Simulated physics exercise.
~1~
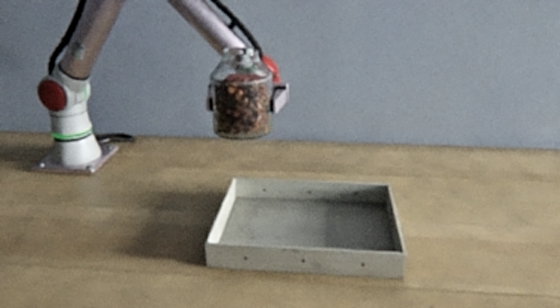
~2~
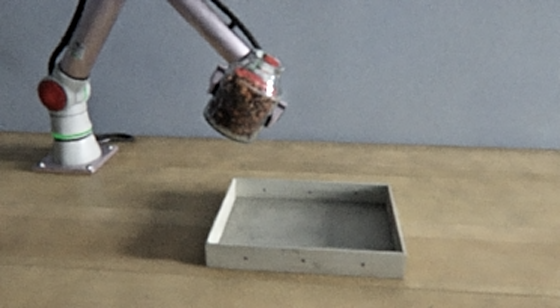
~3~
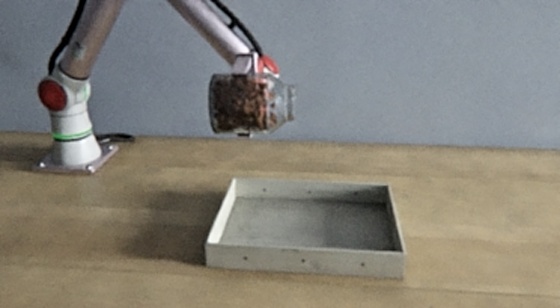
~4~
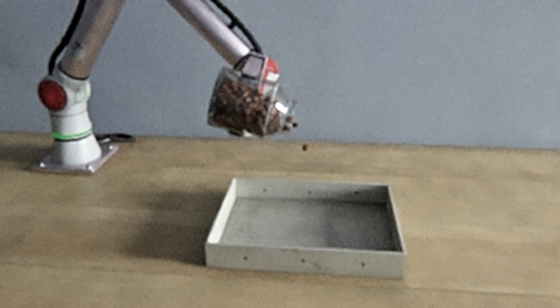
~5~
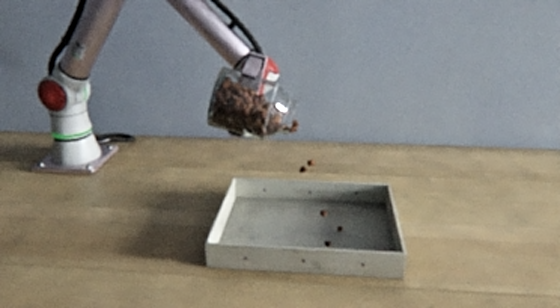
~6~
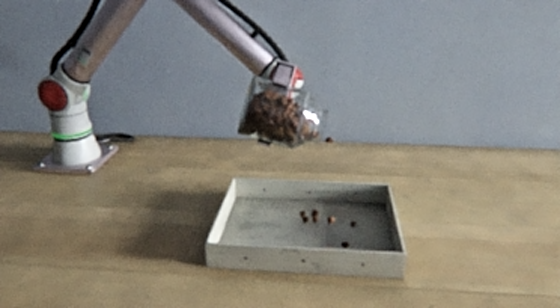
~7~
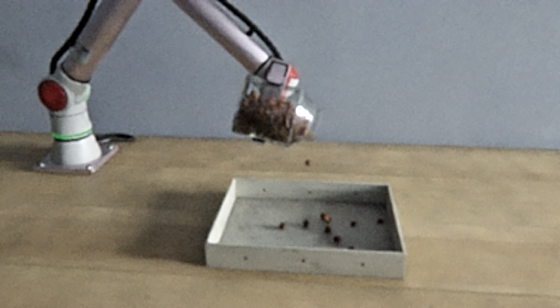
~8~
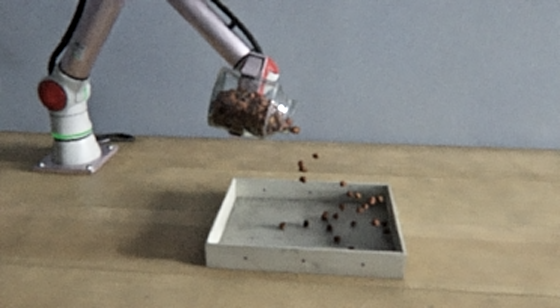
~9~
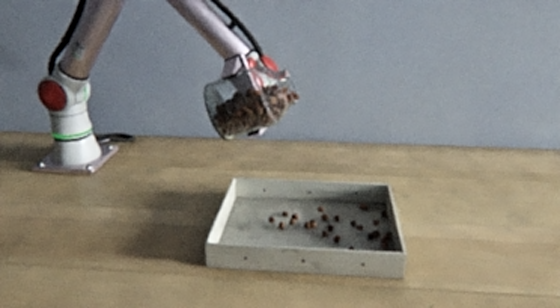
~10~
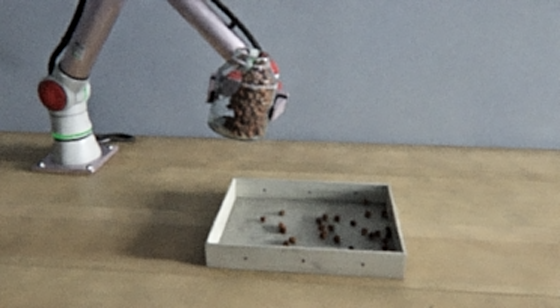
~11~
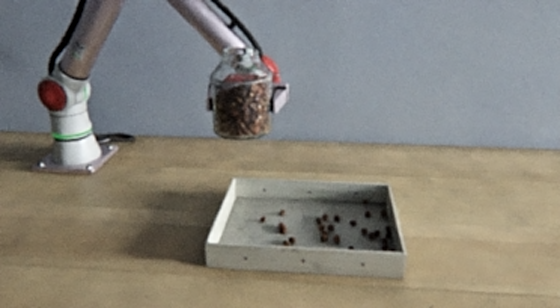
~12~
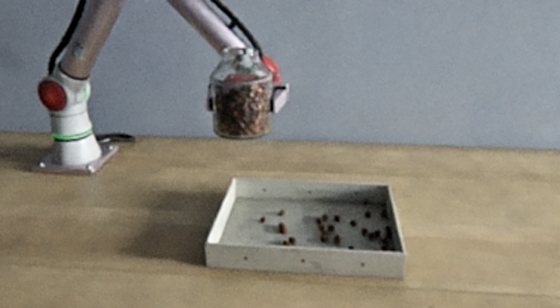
We see a robot arm holding a clear jar of brown pellets above a shallow tray, tipping it to the right and shifting it right and back as some pellets fall into the tray, then returning it upright, still mostly full, with scattered pellets lying below.
